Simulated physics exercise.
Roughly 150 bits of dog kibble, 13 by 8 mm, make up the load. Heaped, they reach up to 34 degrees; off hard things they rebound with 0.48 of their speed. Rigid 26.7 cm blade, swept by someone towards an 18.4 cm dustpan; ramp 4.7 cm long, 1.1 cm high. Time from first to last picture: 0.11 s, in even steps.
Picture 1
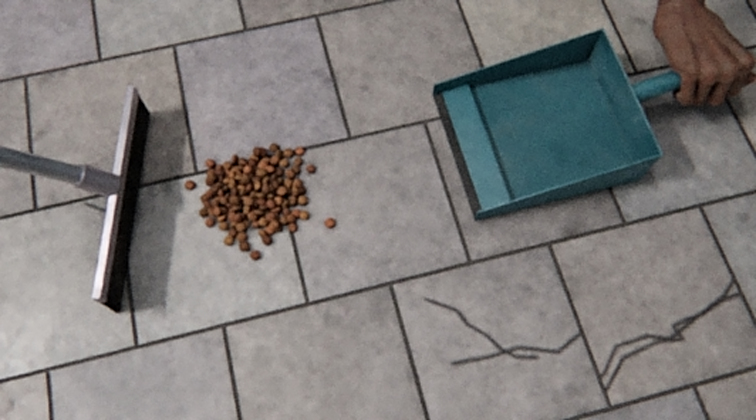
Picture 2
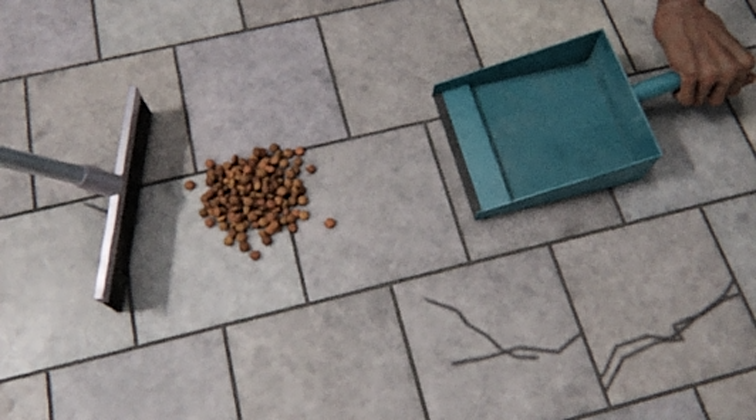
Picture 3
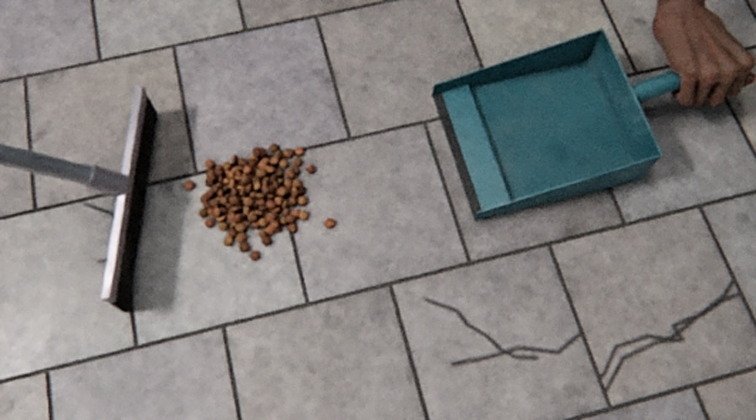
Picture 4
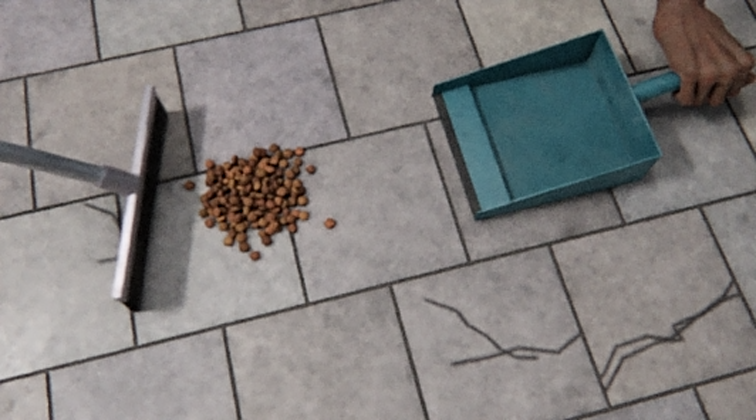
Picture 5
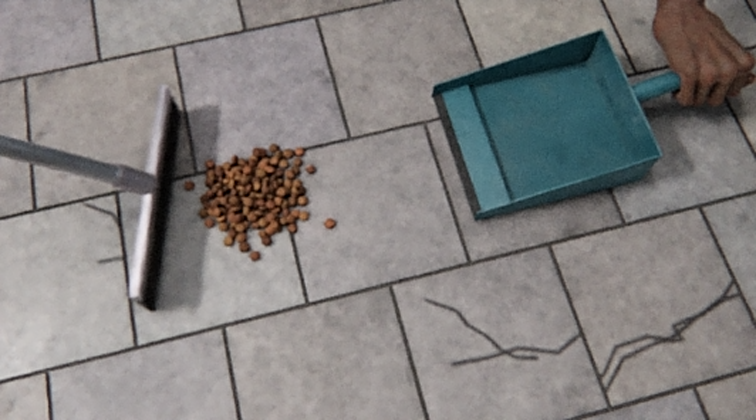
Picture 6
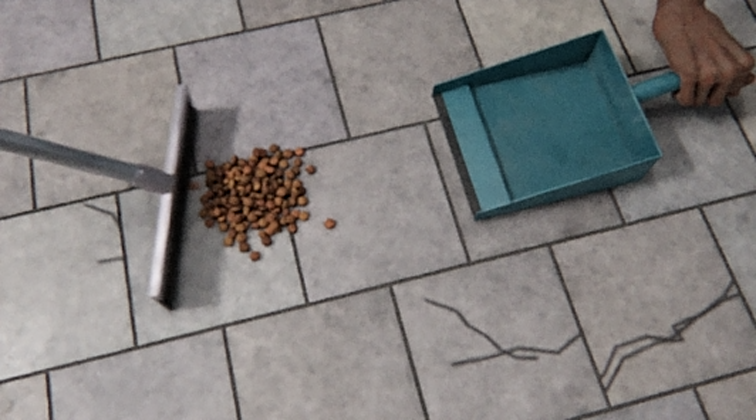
The footage shows a long-handled blade sliding slowly rightward across grey floor tiles until it reaches the near edge of a pile of brown kibble, which stays almost undisturbed, while a hand holds a teal dustpan still at right.
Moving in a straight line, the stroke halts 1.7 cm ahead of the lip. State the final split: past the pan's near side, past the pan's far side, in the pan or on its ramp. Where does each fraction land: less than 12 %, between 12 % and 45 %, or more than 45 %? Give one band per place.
In the end near side: A medium share; far side: A low share; pan: A medium share.
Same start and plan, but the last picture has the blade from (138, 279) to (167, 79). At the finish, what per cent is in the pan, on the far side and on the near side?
That ends as pan 0, far 15, and near 0.
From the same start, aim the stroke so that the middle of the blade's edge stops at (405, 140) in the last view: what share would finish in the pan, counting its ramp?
Close to 35 in a hundred.
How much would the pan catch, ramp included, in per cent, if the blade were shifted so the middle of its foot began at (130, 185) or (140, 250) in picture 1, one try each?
Close to 30 in a hundred, then close to 35 in a hundred.
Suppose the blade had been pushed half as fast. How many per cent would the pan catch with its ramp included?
In that case some 15 per cent.
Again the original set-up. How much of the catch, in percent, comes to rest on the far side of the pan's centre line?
I'd say near 30 per cent.
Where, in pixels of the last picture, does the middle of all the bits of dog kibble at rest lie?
After settling, the middle sits near (470, 194).
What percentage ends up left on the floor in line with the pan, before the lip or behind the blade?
Close to 30 per cent of them end up there.
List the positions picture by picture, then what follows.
The first picture shows blade from (101, 298) to (134, 93), moved 0.0 cm, 0 of the pieces shifted so far; middle of the pieces at (254, 193); pan at (548, 133).
The second picture shows blade from (103, 298) to (136, 93), moved 0.2 cm, 0 of the pieces shifted so far; middle of the pieces at (254, 193).
The third picture shows blade from (110, 298) to (142, 93), moved 1.0 cm, 0 of the pieces shifted so far; middle of the pieces at (254, 194).
The fourth picture shows blade from (121, 297) to (152, 93), moved 2.2 cm, 0 of the pieces shifted so far; middle of the pieces at (254, 194).
The fifth picture shows blade from (137, 297) to (166, 93), moved 4.0 cm, 0 of the pieces shifted so far; middle of the pieces at (254, 194).
The sixth picture shows blade from (157, 296) to (184, 92), moved 6.2 cm, 1 of the pieces shifted so far; middle of the pieces at (254, 194); pan at (548, 133).
Then, 0.16 s after the last picture, middle of the blade 19 cm from the lip; 0 % over the lip, far side 5 %, near side 5 %.
Then, 0.27 s after the last picture, middle of the blade 8 cm from the lip; 0 % over the lip, far side 0 %, near side 20 %.
Then, 0.50 s after the last picture, middle of the blade 5 cm from the lip; 40 % over the lip, far side 0 %, near side 25 %.
In the end, near side 25 %, far side 0 %, pan 40 %, in front of the lip or behind the blade 30 %.
